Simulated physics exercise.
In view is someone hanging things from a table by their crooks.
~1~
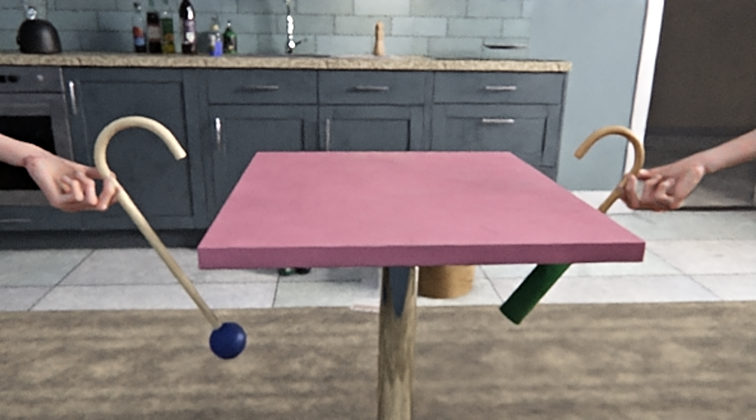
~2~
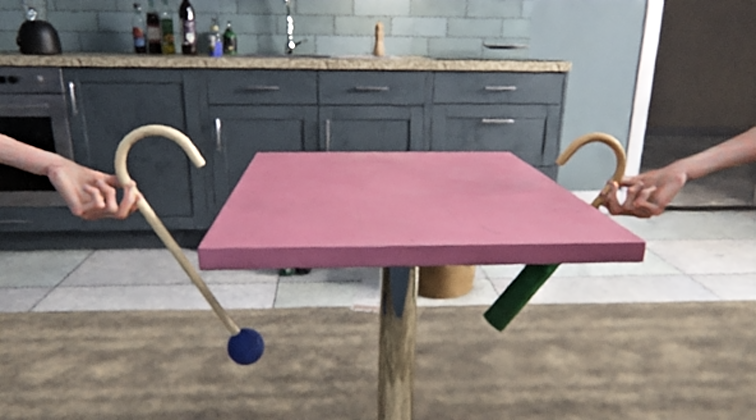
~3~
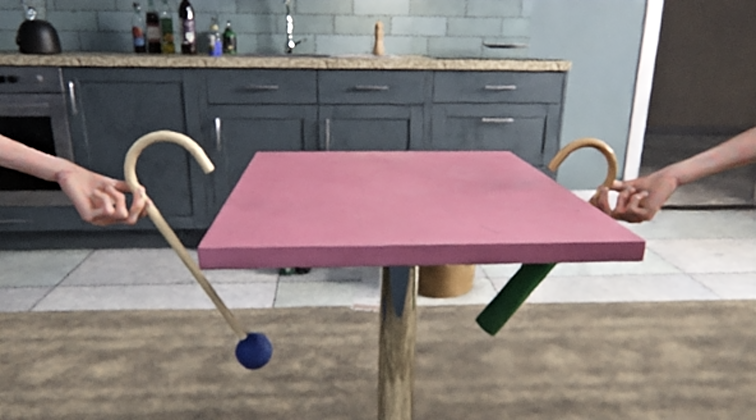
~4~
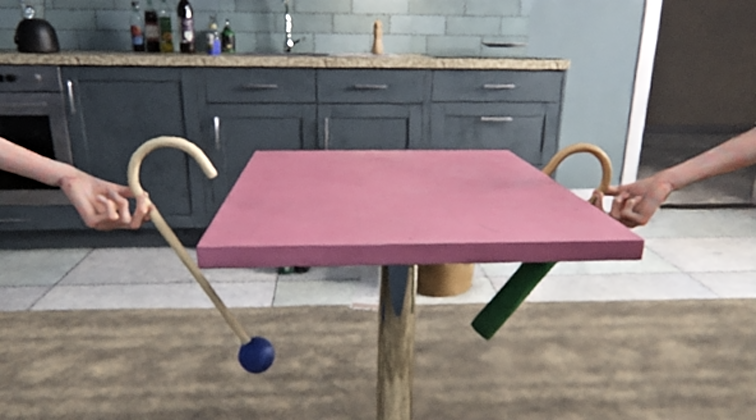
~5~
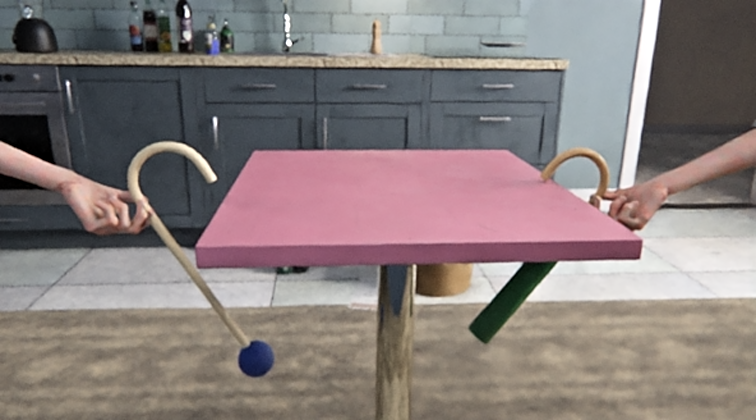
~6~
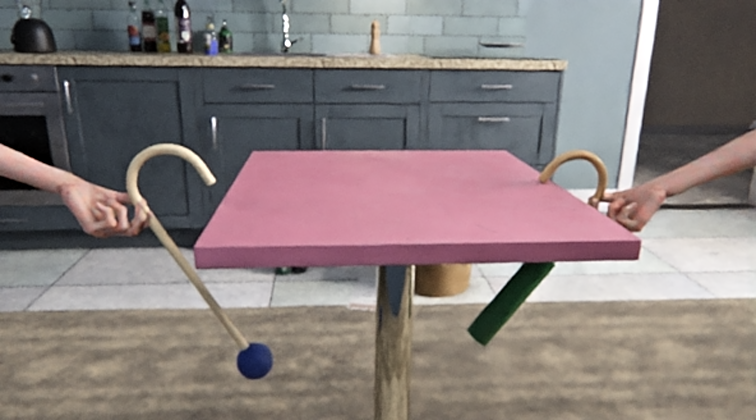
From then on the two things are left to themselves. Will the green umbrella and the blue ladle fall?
As I see it, green umbrella: Still hooked. Blue ladle: Fallen.
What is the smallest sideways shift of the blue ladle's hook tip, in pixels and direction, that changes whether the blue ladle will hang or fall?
The flip comes at close to 20 pixels toward the right.
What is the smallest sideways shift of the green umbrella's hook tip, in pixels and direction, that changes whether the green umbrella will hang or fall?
About 16 pixels, to the right.
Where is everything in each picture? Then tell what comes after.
Still on the way; green umbrella (560, 224); blue ladle (188, 241); table (401, 193), in the first picture.
Still on the way; blue ladle (207, 248); table (401, 194), in the second picture.
Still on the way; green umbrella (535, 236); table (401, 193), in the third picture.
Still on the way; blue ladle (219, 258); table (400, 192), in the fourth picture.
Still on the way; green umbrella (527, 244); table (398, 192), in the fifth picture.
In place, still held; green umbrella (525, 246); blue ladle (217, 264); table (397, 192), in the sixth picture.
Then, 0.34 s after the last picture, green umbrella at rest near (528, 247); blue ladle down below.
Then, 0.50 s after the last picture, green umbrella at rest near (529, 247); blue ladle falling.
At rest, the green umbrella stays hooked on the edge, near (527, 246); the blue ladle falls to the floor.
